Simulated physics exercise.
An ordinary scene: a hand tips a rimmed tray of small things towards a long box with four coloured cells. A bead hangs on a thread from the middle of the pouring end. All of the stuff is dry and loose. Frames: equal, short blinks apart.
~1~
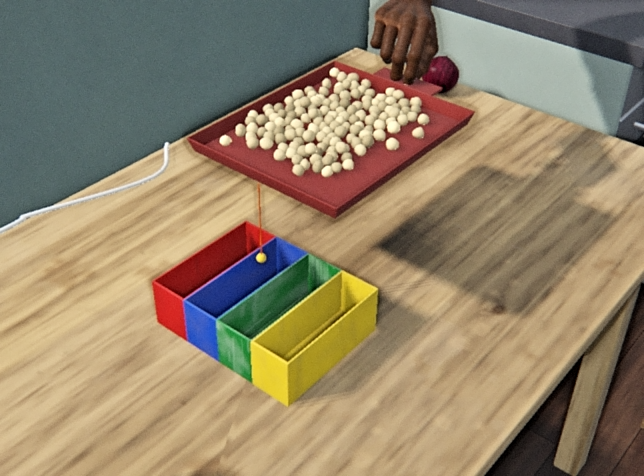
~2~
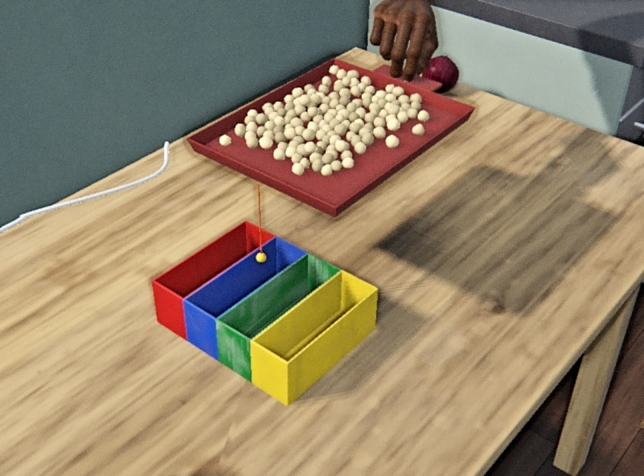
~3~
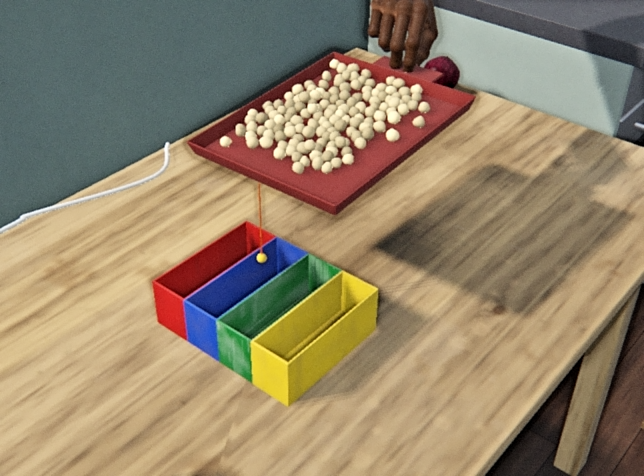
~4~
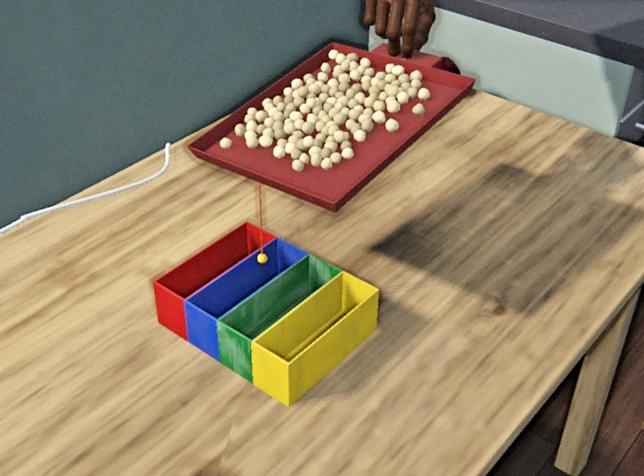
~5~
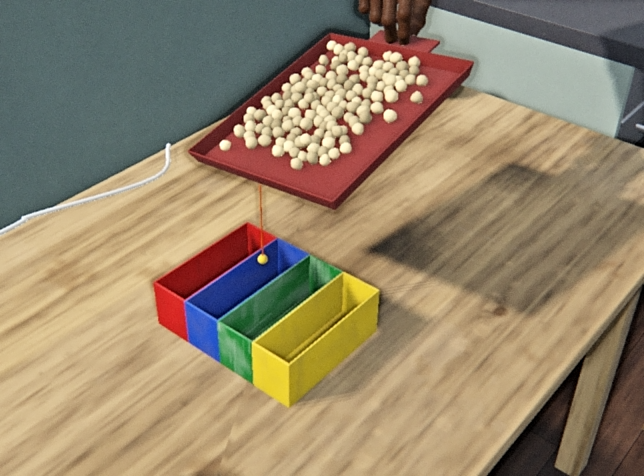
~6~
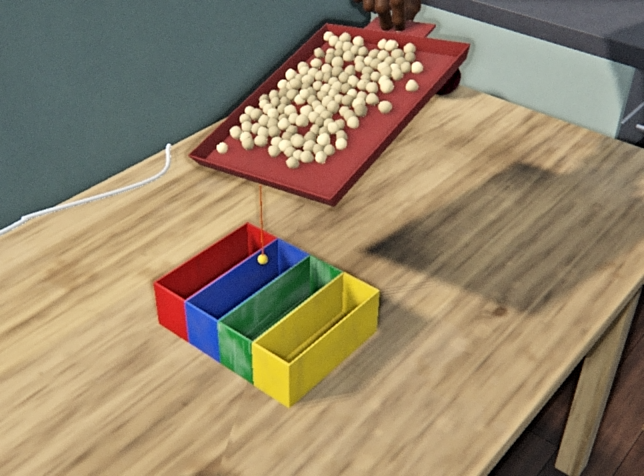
At first, a hand grips the far end of a red tray of round, cream-coloured nuts, held level above a box with red, blue, green and yellow cells. Then the hand rises slightly, and the tray slants gradually, its left corner lowest, while the nuts stay heaped and the box stays still.
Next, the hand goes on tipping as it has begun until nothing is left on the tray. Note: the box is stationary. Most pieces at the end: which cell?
Red.
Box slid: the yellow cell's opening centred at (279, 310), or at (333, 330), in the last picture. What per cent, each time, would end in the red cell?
About 60 per cent, then about 10 per cent.
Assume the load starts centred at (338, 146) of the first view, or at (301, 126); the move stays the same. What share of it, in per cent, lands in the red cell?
The first start gives 30 percent and the second 30 percent.
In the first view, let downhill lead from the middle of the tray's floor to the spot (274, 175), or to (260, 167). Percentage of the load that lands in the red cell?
The first comes to 20 %, while the second comes to 30 %.
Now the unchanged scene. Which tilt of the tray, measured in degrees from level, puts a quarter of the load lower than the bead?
I'd say close to 85 degrees.
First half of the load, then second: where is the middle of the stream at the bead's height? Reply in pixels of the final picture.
It goes through near (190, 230) first, then near (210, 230).
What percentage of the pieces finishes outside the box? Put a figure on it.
60 per cent.
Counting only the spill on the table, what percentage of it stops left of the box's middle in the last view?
That comes to about 100 per cent of the pieces.
Shortly afterwards, tray tipped steeply; all but a few on the tray; a little falling or outside the box.
Next, tray tipped past a quarter turn; only a few on the tray; near a quarter in the red cell; a little in the blue cell; only a few in the green cell; near two thirds falling or outside the box.
Some moments later, tray tipped past a quarter turn; near a third in the red cell; a little in the blue cell; only a few in the green cell; near two thirds falling or outside the box.
In the end, tray tipped past a quarter turn; near a third in the red cell; a little in the blue cell; only a few in the green cell; none at all in the yellow cell; near two thirds outside the box.
